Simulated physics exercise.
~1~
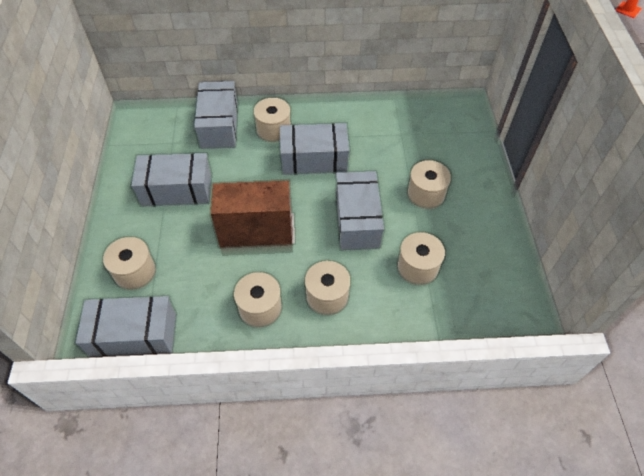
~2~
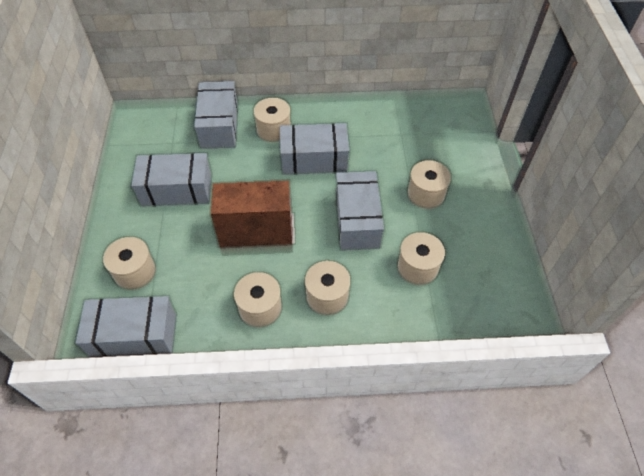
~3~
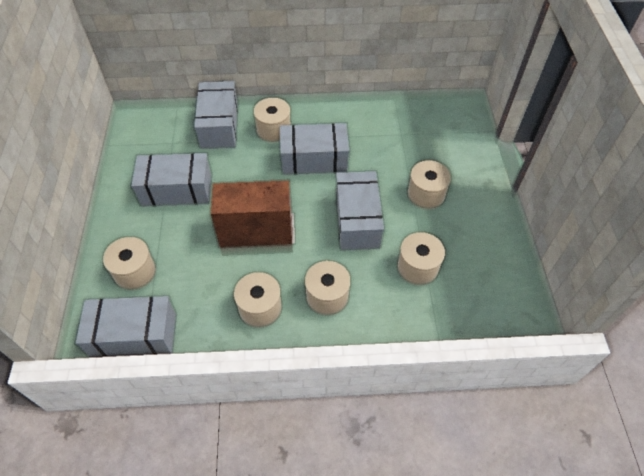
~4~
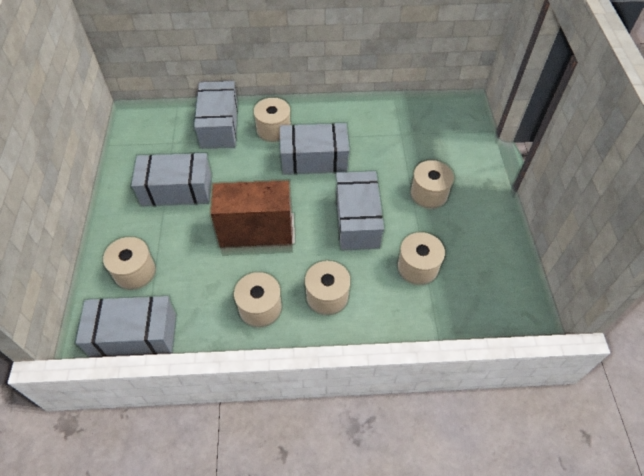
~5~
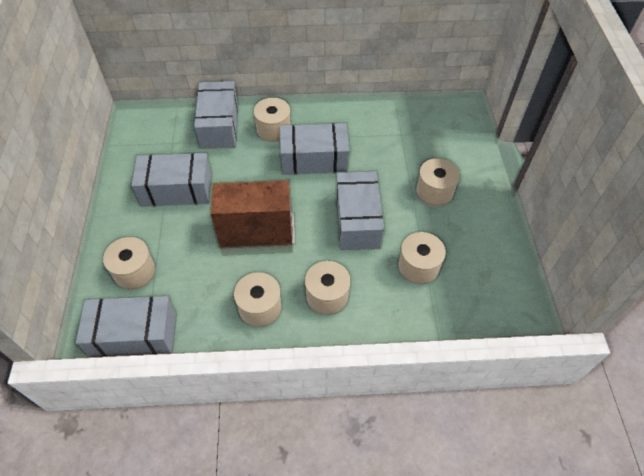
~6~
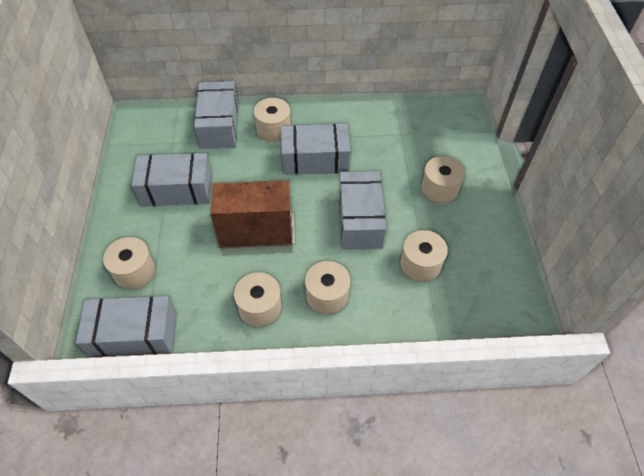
A walled room with a flooded, greenish floor is seen from high above, over its low pale front wall. Five grey, dark-banded boxes and six tan tubs with dark round centres surround a rusty-brown block near the middle, with a dark door at right. The door slides open, then the far-right tub drifts slightly right, and finally a few neighbours shift barely, the camera staying still.
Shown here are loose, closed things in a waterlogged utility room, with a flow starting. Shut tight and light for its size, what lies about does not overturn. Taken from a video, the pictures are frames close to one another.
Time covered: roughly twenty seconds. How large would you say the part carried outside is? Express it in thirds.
The fraction ends up lower than a third.
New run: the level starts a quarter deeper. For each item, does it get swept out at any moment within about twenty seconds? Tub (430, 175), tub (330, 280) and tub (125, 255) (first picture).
Result per object, as listed: Washed away / retained / retained.
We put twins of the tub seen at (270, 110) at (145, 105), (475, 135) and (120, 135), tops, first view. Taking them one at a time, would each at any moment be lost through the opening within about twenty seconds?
Summary in sequence: Never leaves, exits at some point, never leaves.
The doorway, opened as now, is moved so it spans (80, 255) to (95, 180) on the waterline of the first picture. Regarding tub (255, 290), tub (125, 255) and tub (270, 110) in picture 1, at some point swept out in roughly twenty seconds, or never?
Each in turn: Exits, exits, exits.
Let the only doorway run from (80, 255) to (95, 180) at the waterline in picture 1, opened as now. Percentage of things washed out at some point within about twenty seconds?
About 60 %.
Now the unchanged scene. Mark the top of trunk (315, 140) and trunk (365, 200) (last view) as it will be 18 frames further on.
I'd say close to (388, 131) and close to (432, 171).
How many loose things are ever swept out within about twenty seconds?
The answer is 1.
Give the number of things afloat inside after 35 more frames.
10 in all.
A moment on, 0 of 11 are out; 11 afloat.
Next, 1 of 11 are out; 10 afloat.
Later, 1 of 11 are out; 10 afloat.
In the end, 1 of 11 are out; 10 afloat.
